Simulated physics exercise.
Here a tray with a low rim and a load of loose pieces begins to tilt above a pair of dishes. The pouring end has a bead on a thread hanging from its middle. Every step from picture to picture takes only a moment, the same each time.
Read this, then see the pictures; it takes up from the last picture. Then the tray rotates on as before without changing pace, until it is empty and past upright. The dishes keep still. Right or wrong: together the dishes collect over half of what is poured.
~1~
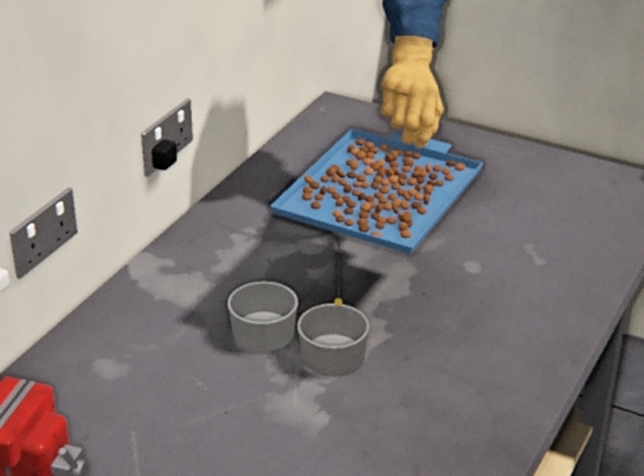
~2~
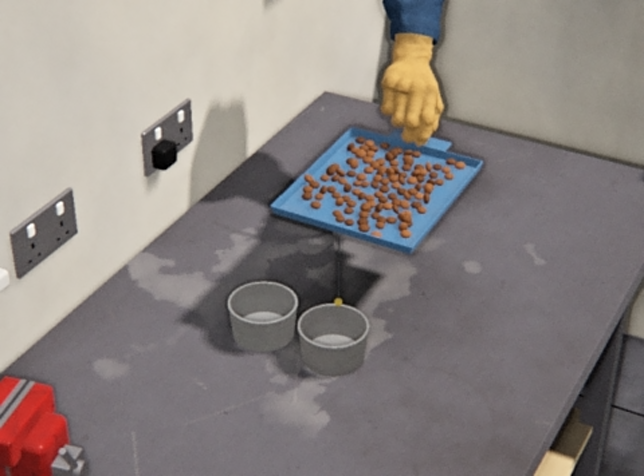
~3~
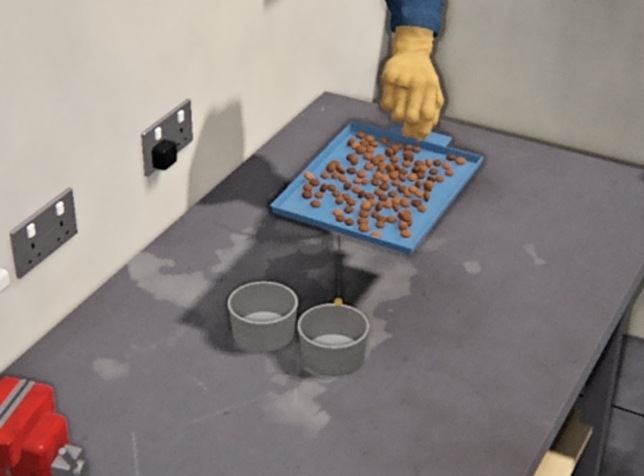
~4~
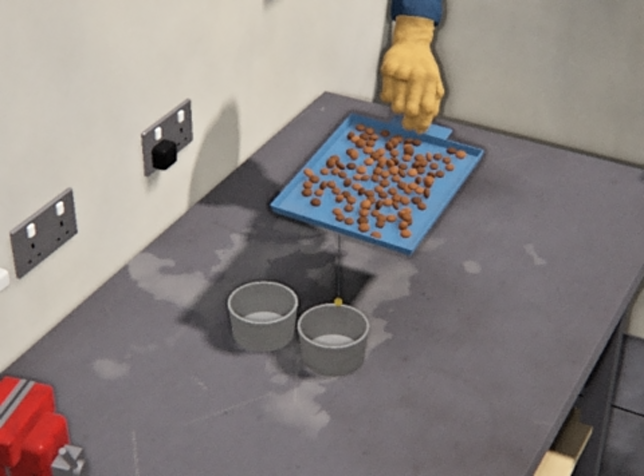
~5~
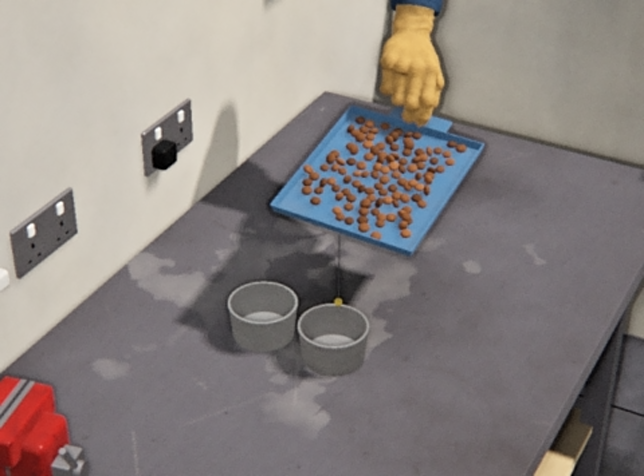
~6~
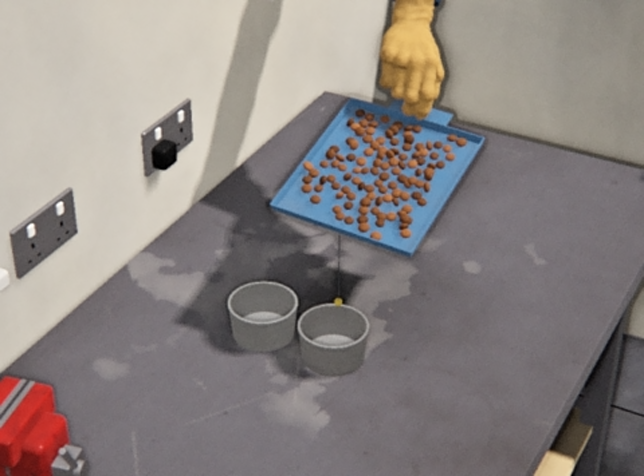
Wrong.
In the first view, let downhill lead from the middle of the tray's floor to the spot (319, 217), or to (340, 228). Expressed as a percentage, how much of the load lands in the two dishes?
Well, 80 percent for one and then 60 percent for the other.
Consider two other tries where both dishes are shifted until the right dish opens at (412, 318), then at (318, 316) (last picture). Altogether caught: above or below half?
In the first position a minority, in the second a minority.
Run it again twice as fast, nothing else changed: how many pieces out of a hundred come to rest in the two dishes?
About 20 %.
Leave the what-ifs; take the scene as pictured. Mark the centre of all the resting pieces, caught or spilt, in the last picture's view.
Around (363, 370), give or take.
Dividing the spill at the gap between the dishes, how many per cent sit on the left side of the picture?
Near 10 per cent.
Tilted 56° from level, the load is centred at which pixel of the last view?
Close to (368, 215).
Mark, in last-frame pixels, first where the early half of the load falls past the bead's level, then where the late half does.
Earlier half at (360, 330), later half at (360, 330).
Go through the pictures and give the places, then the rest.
The first frame shows corners of the pouring end at (274, 205) and (411, 246), level; middle of the load at (384, 190), bits of dog kibble; left dish at (246, 333); right dish at (317, 357); bead on its thread at (338, 302).
The second frame shows corners of the pouring end at (274, 205) and (411, 246), level; middle of the load at (384, 189).
The third frame shows corners of the pouring end at (274, 205) and (411, 247), tipped barely, lowest at the right corner; middle of the load at (384, 187).
The fourth frame shows corners of the pouring end at (274, 204) and (410, 248), tipped a little, lowest at the right corner; middle of the load at (384, 183).
The fifth frame shows corners of the pouring end at (273, 204) and (410, 249), tipped a little, lowest at the right corner; middle of the load at (384, 180).
The sixth frame shows corners of the pouring end at (273, 203) and (410, 250), tipped a little, lowest at the right corner; middle of the load at (384, 176); left dish at (246, 333); right dish at (317, 357).
Soon, tray tipped steeply; nearly all on the tray; a stray few in the air.
A while on, tray tipped right over; a small part on the tray; about a quarter in the right dish; about a third outside both; about a quarter in the air.
Towards the end, tray tipped past a quarter turn; about a third in the right dish; about two thirds outside both.
Finally, tray tipped past a quarter turn; about a third in the right dish; none in the left dish; about two thirds outside both.
